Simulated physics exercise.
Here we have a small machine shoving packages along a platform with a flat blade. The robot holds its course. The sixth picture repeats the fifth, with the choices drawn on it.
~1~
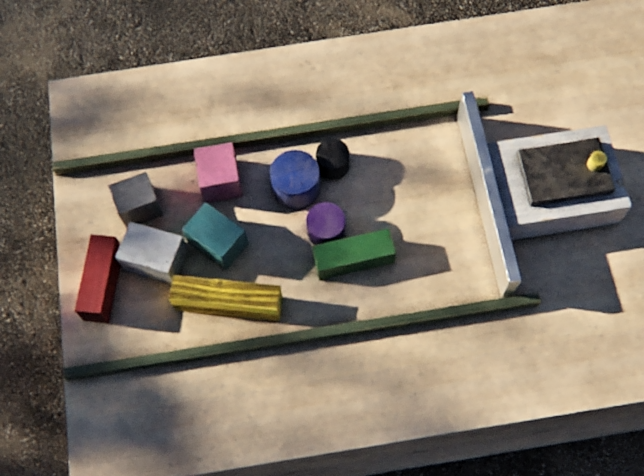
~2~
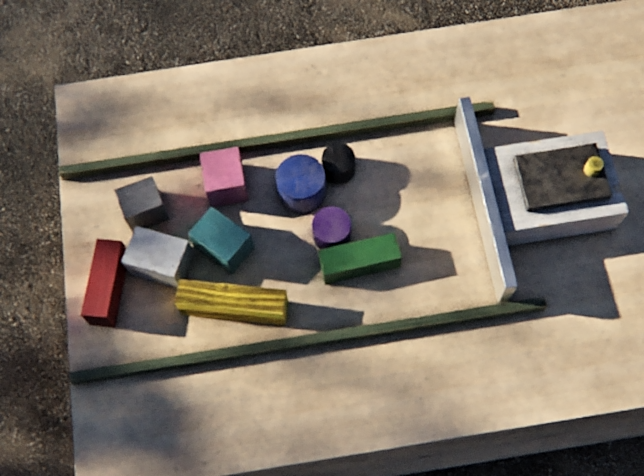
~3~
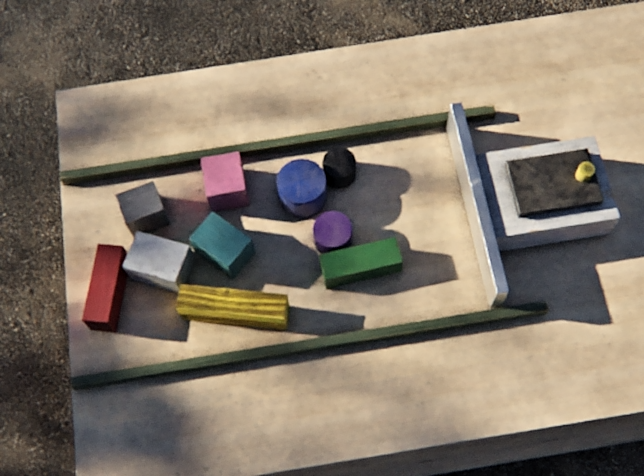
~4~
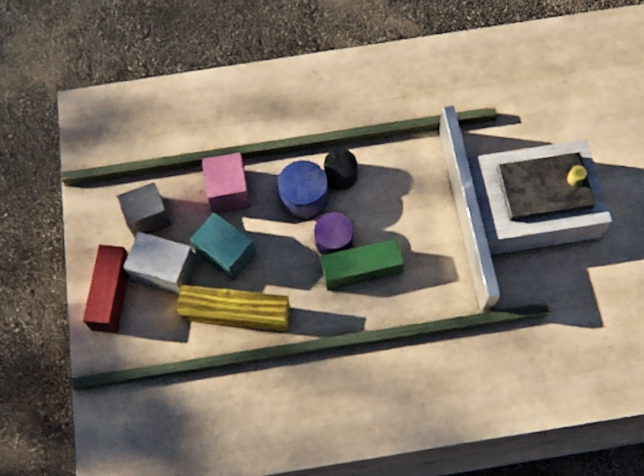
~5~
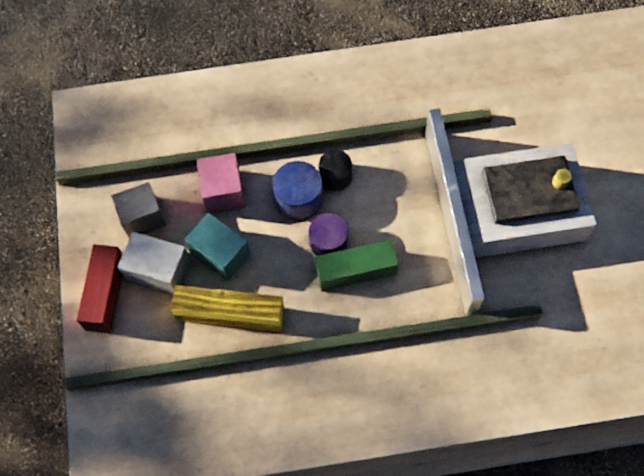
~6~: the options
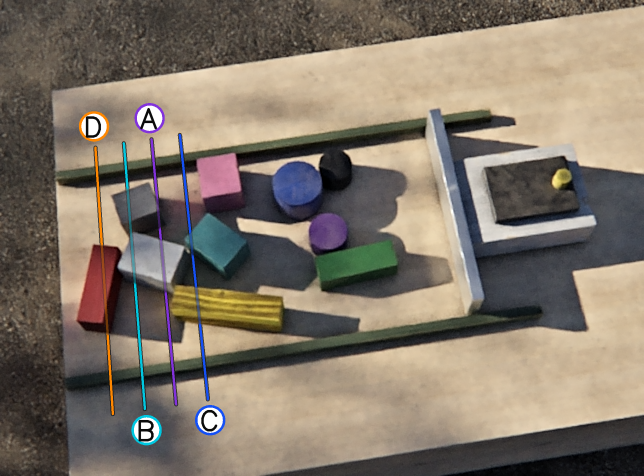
A small white machine with a dark top slowly pushed a flat blade a short way left along a pale platform, between two green rails, while the colourful blocks and canisters ahead sat undisturbed.
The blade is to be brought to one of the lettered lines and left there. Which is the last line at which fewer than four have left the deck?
B is the last line within the limit.
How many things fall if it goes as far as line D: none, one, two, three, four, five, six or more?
By then, six or more.
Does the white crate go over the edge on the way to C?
By then, no.
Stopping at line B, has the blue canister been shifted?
By then, yes.
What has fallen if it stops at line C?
It is the red stick.
On the copy, A at (163, 264); B at (134, 268); C at (193, 259); D at (104, 273).
On B. First, robot (408, 207); black canister (305, 170); blue canister (279, 197).
Then, robot (290, 225); red stick (71, 298); white crate (113, 277).
Finally, robot (199, 238); red stick over the edge; grey crate over the edge; three fallen.
By contrast, A is within the limit but short; C is within the limit but short; D drops six.
